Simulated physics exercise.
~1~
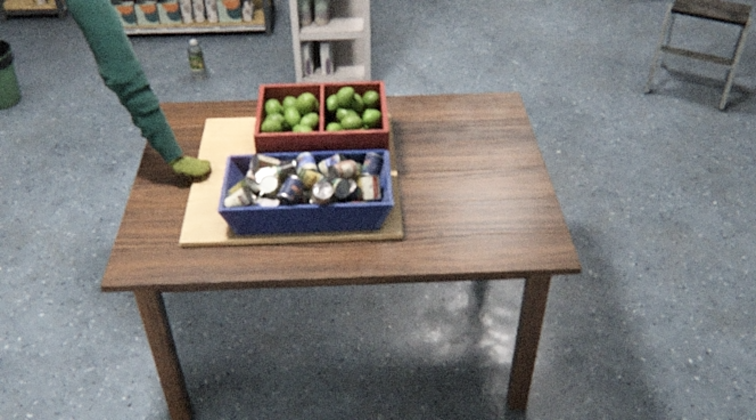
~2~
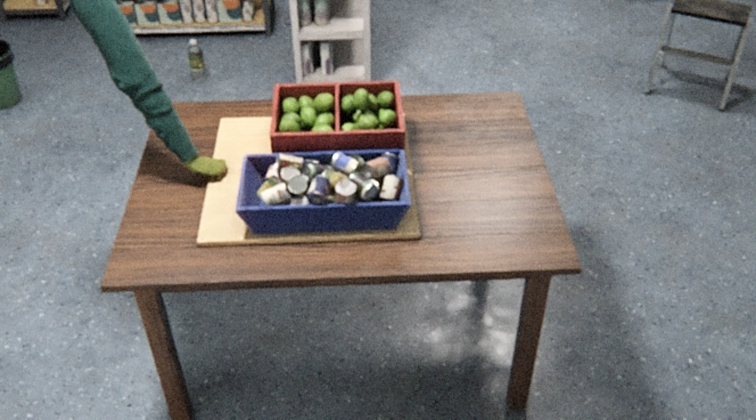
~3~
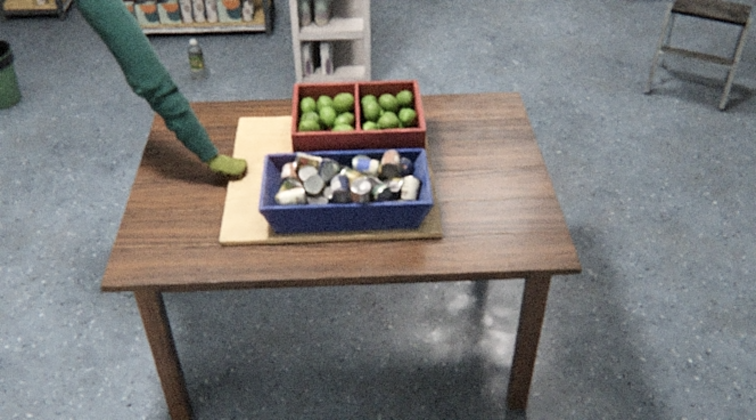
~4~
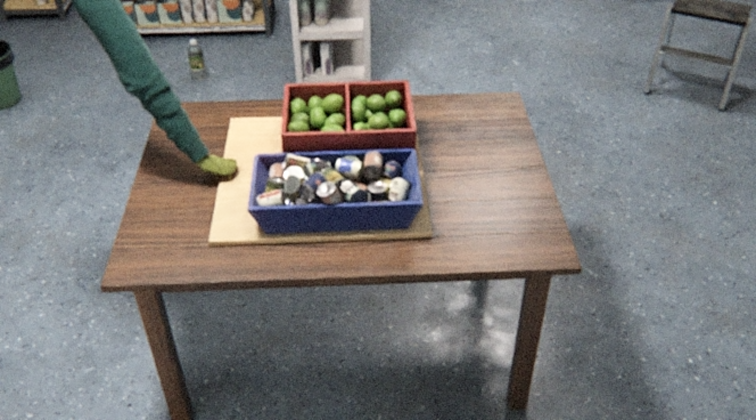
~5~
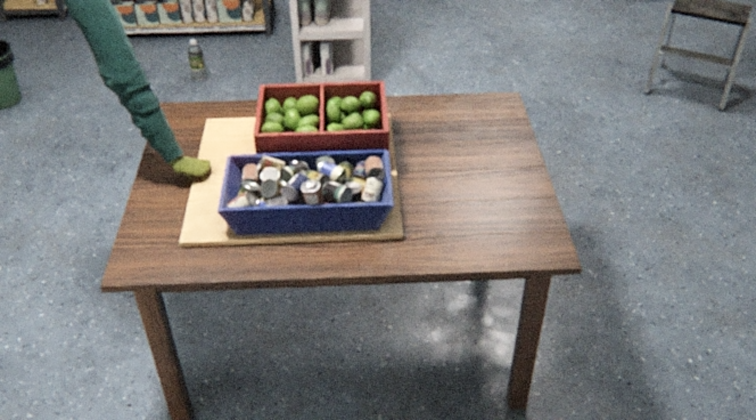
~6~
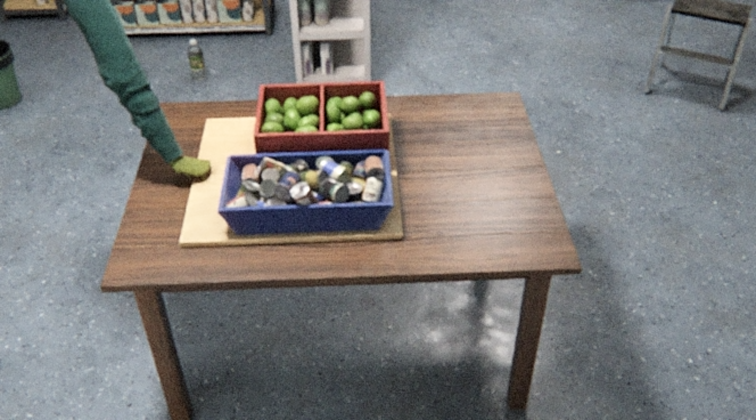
A green-sleeved arm with a mossy green hand reaches in from the upper left over a brown wooden table, seen from above in a shop-like room with a speckled blue-grey floor and shelves behind. On the table lies a pale board carrying a divided red container of limes at the back and a blue container of small tins in front. The board slides a short way right with both containers, the hand moving alongside its left edge. It then slides back left to where it began. It stays still there, the limes and tins still inside their containers.
